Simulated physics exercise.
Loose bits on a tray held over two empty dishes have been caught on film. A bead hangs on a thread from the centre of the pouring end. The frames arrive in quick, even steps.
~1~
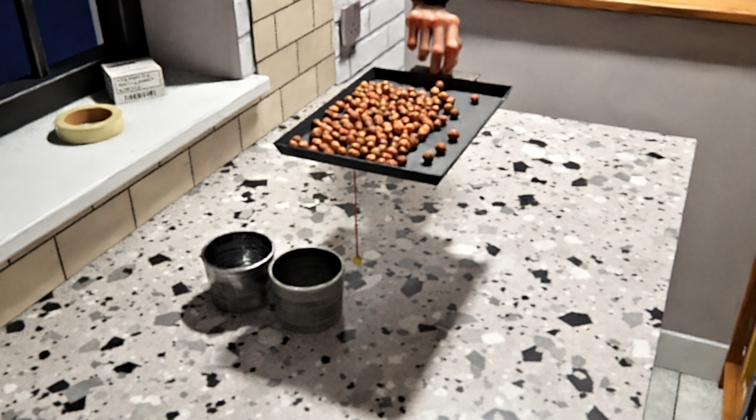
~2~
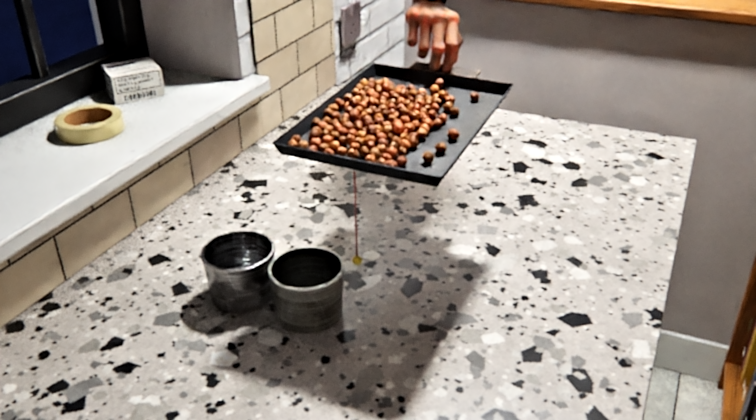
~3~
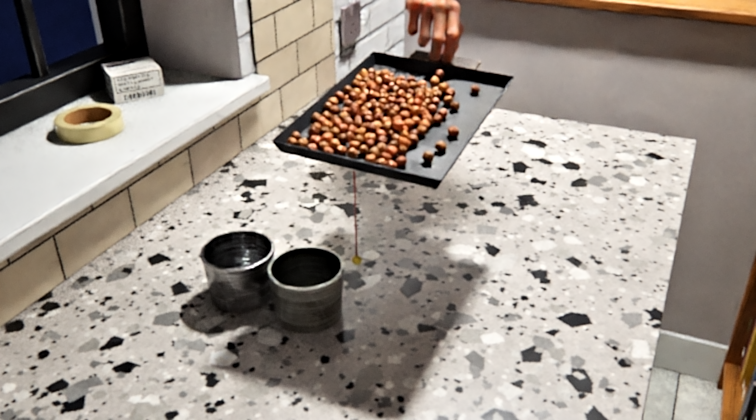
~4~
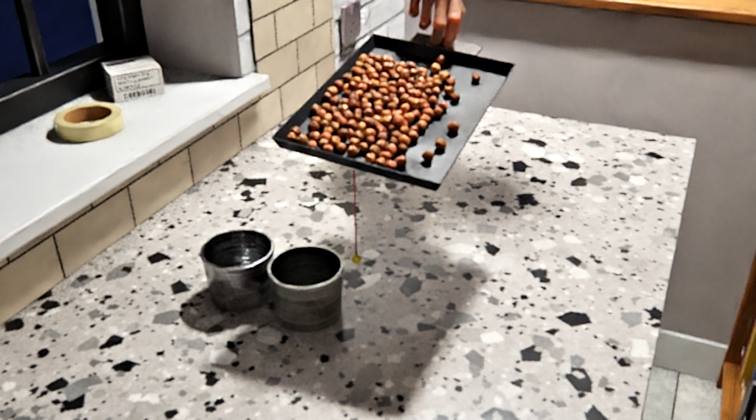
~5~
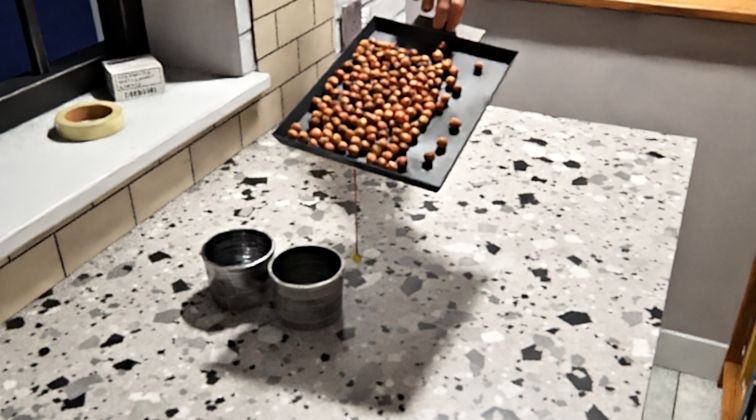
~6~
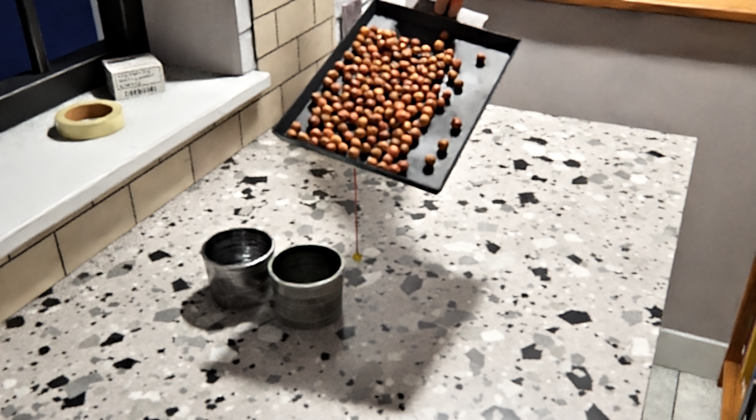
On a speckled stone counter beside a tiled windowsill, a hand holds a dark tray of hazelnuts above two empty round dishes, a thread hanging beneath. The hand raises the far end, tilting the tray gradually steeper with its near right corner lowest, and the nuts begin shifting across it.
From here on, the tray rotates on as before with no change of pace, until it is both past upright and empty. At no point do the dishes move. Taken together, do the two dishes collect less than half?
Watching it, the dishes let slip most of it.
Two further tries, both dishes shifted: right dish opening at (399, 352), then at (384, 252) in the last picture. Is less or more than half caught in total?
Together the dishes get less than a half first, then less than a half.
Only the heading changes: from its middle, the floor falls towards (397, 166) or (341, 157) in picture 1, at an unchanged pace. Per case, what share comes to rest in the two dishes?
So it's 0 percent with the first slope and 30 percent with the other.
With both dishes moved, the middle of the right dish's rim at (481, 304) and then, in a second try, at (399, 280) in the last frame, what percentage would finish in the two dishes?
The first gives 60 %, the second 20 %.
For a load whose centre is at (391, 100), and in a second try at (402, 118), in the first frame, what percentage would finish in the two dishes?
It comes to about 0 per cent the first time and about 0 per cent the second.
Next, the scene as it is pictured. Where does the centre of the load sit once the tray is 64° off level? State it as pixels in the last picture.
Mark it at roughly (412, 177) in the final frame.
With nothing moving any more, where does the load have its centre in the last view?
Resting centre, last frame: Roughly (437, 372).
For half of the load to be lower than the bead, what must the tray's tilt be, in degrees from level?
80 degrees.
Soon, tray tipped steeply; about two thirds on the tray; a small part outside both; about a quarter in the air.
A while on, tray tipped past a quarter turn; a stray few on the tray; nearly all outside both; a small part in the air.
Towards the end, tray tipped past a quarter turn; all outside both.
Finally, tray tipped past a quarter turn; none in the right dish; none in the left dish; all outside both.
